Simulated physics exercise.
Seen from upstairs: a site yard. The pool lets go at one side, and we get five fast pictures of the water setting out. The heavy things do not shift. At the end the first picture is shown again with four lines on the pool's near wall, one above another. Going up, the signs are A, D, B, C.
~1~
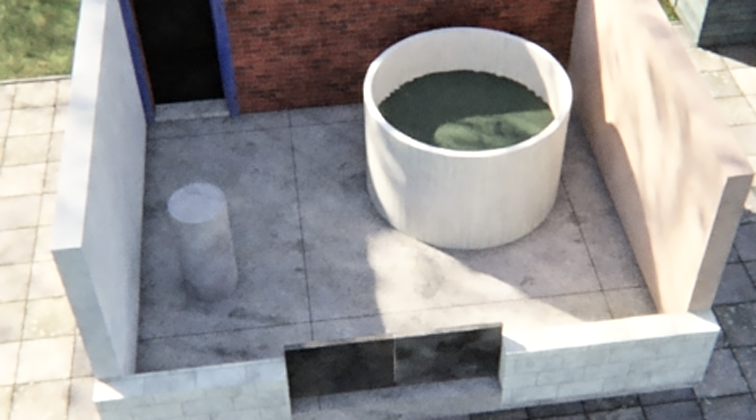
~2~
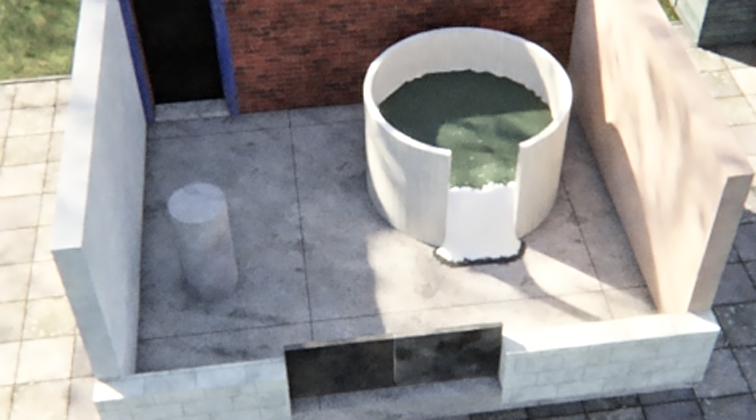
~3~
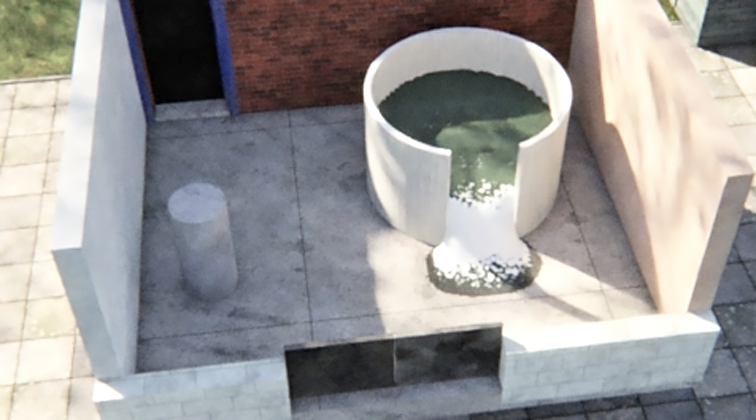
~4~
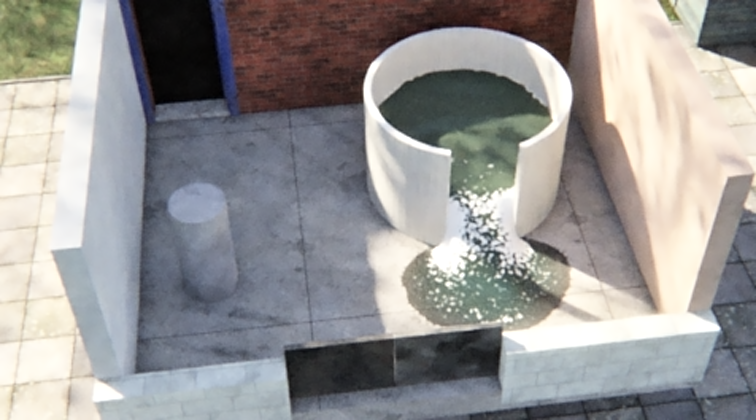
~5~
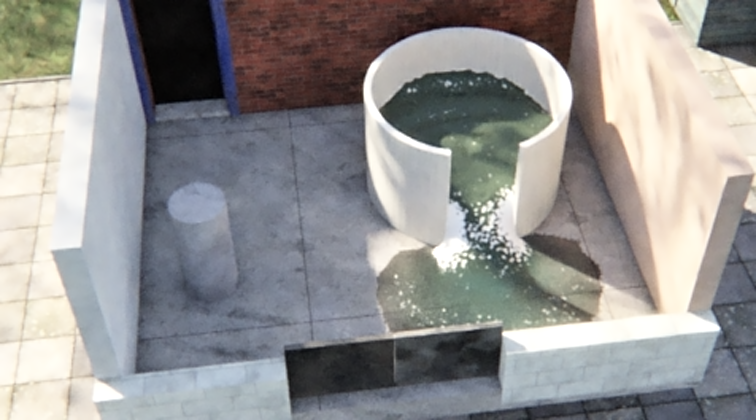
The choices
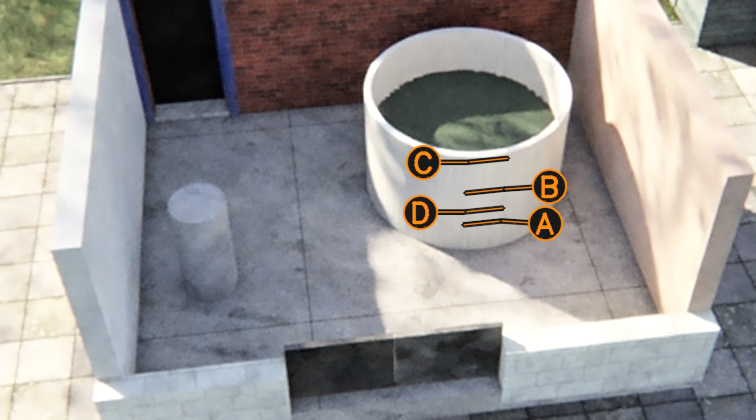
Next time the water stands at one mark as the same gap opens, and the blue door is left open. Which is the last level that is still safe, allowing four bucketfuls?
D is the one.
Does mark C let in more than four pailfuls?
Yes, it does.
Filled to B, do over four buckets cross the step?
Yes.
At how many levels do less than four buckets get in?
Two.
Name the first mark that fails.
Mark B.
On the marked copy, A at (482, 222); B at (485, 191); C at (487, 160); D at (483, 210); from the bottom up A, D, B, C.
For mark A, nothing gets over.
For mark B, about 15 bucketfuls get in.
For mark C, dozens of bucketfuls pour in.
For mark D, a bucket or two gets in.
